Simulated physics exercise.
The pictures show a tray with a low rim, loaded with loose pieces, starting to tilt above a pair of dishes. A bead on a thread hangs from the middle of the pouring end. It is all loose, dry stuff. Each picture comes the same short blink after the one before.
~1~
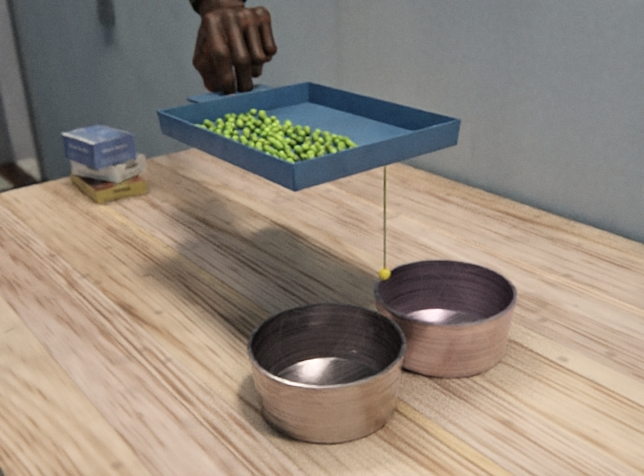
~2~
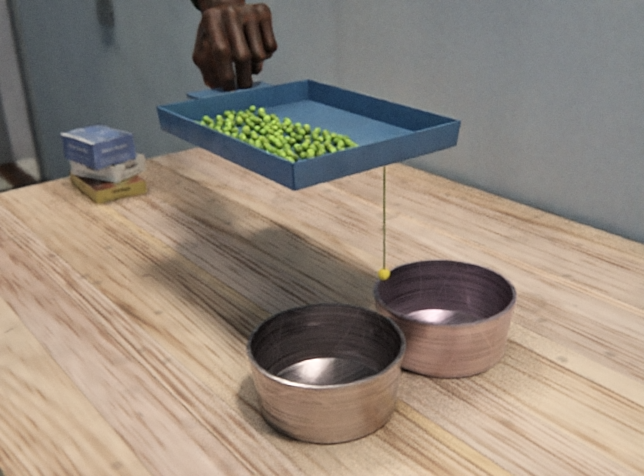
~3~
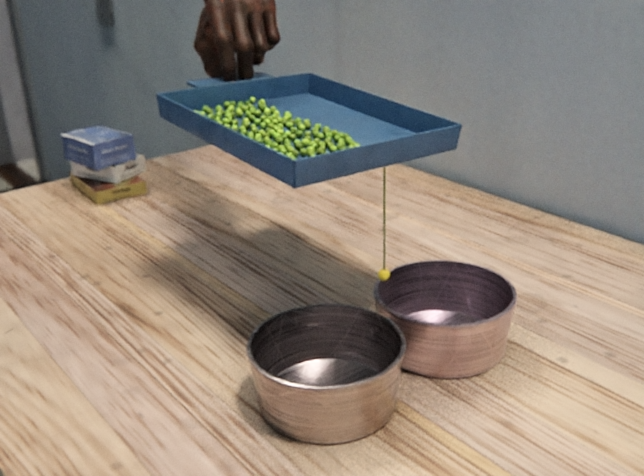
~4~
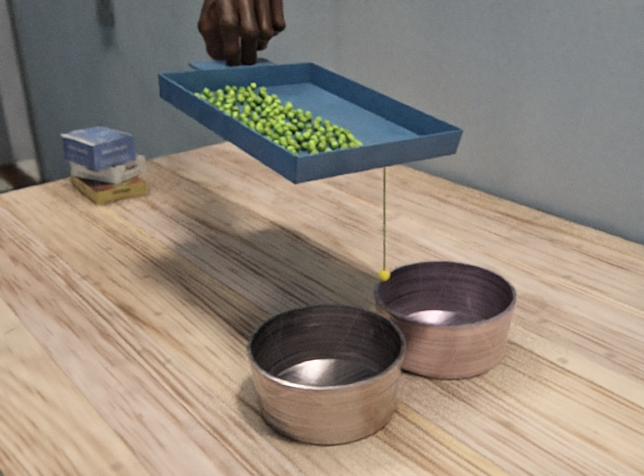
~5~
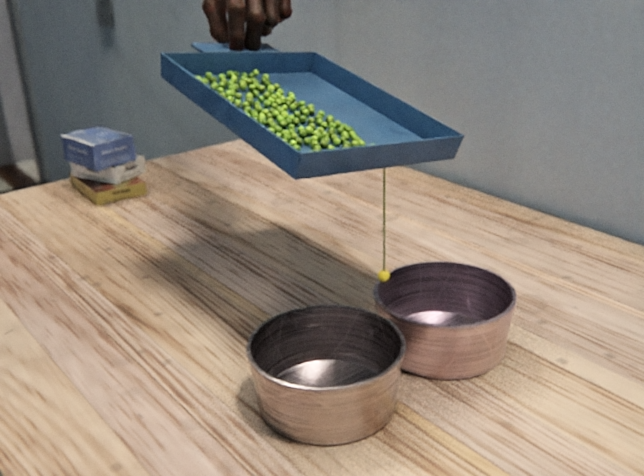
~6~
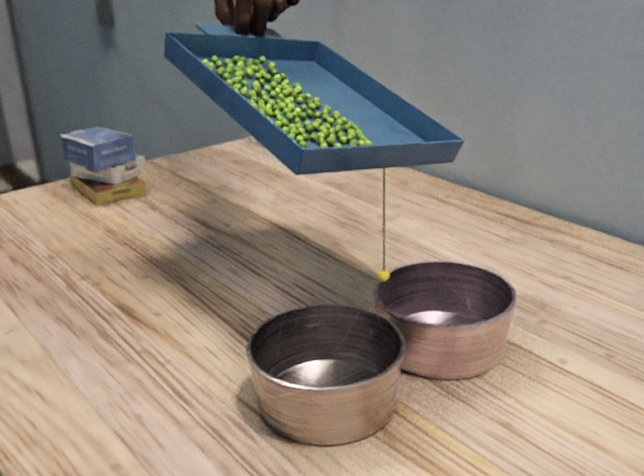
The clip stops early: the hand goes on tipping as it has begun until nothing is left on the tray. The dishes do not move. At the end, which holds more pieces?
Fuller: The right-hand dish.
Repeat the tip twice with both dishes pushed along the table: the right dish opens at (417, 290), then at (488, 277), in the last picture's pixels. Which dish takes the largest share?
First the right one, then the right one.
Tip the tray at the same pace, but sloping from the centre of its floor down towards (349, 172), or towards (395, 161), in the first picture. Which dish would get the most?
First the dish on the left, then the right one.
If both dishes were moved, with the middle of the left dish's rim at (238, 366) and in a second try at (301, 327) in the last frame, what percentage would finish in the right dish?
In turn 0 and 90 in a hundred.
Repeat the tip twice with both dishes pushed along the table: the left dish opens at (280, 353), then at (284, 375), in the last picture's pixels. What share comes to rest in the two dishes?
First some 10, then 0 per cent.
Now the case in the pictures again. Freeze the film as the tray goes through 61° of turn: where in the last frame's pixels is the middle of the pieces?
Close to (416, 154).
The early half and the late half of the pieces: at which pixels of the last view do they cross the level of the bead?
First near (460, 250), later near (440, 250).
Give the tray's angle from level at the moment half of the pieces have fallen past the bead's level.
Roughly 110°.
Shortly afterwards, tray tipped steeply; all but a few on the tray; only a few in the right dish; only a few outside both; a little in the air.
Next, tray tipped right over; the bulk on the tray; a little in the right dish; a little outside both; only a few in the air.
Some moments later, tray tipped past a quarter turn; the bulk in the right dish; near a quarter outside both; only a few in the air.
In the end, tray tipped past a quarter turn; none at all in the left dish; the bulk in the right dish; near a quarter outside both.
